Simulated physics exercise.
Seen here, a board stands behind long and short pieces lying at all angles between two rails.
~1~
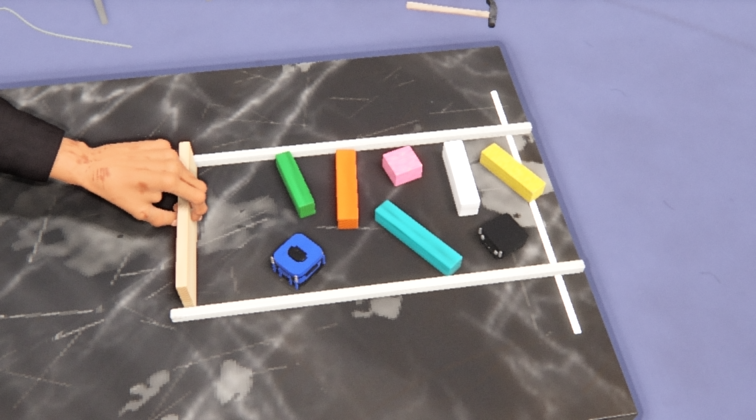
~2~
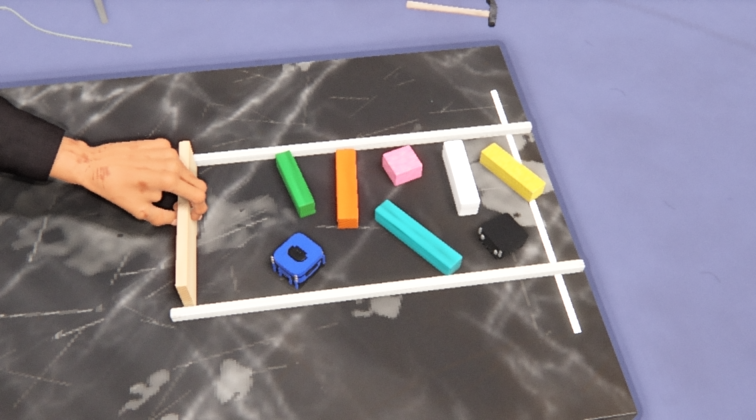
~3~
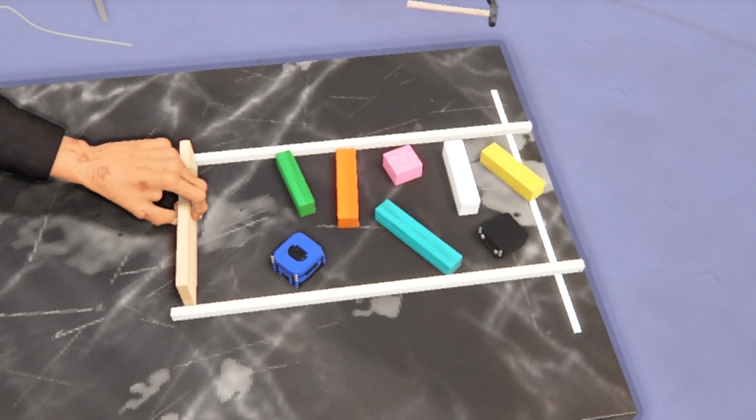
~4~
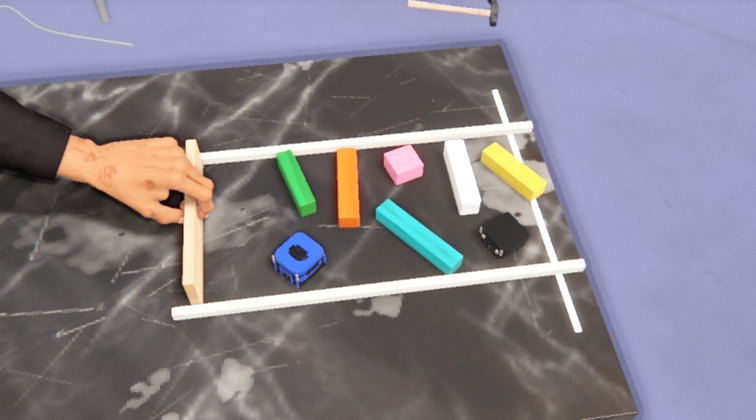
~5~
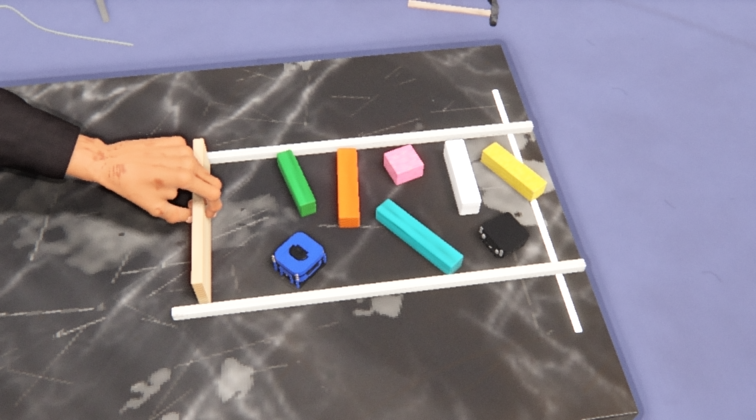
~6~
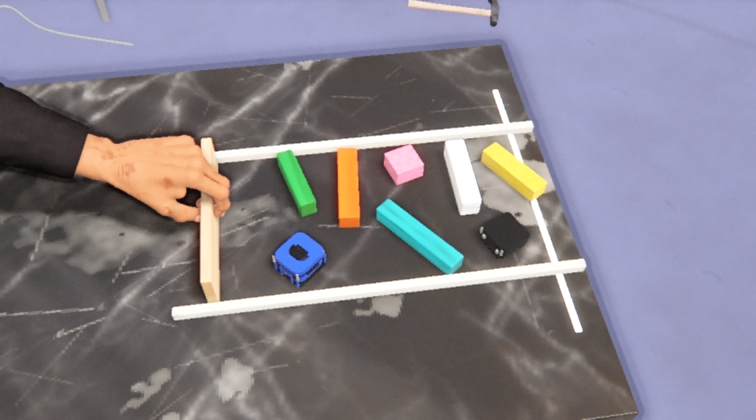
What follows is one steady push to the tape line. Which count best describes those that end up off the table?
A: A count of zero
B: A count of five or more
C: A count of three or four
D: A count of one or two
Option B: A count of five or more.
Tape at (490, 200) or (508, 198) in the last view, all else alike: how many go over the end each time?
So that's 2 for the first and 3 for the second.
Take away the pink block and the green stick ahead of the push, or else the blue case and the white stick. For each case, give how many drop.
4 in the first case and 4 in the second.
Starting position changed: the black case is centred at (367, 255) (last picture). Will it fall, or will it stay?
So it drops, then.
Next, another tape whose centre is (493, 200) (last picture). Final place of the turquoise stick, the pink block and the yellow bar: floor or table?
Here the turquoise stick remains in place while the pink block remains in place and the yellow bar drops down.
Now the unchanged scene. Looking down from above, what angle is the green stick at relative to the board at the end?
Roughly 0°.
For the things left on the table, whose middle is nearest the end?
Orange stick.
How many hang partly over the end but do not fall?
2, I think.
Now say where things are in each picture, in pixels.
In the first frame, yellow bar (512, 173); black case (503, 238); white stick (460, 177); board (187, 222); tape (530, 197).
In the second frame, black case (503, 237); board (187, 221).
In the third frame, white stick (460, 177); blue case (299, 260).
In the fourth frame, yellow bar (513, 171); green stick (296, 182).
In the fifth frame, black case (504, 237); turquoise stick (418, 237).
In the sixth frame, yellow bar (513, 171); black case (504, 237); white stick (462, 176); board (210, 217); tape (532, 196).
Soon after, none off yet; yellow bar at rest near (513, 171); black case at rest near (504, 237); white stick at rest near (462, 176).
After that, none off yet; yellow bar displaced a little near (535, 175); black case displaced a little near (521, 238); white stick displaced a little near (502, 174).
In the end, the number that fall off is five or more; gone, turquoise stick, pink block, white stick, black case and yellow bar.
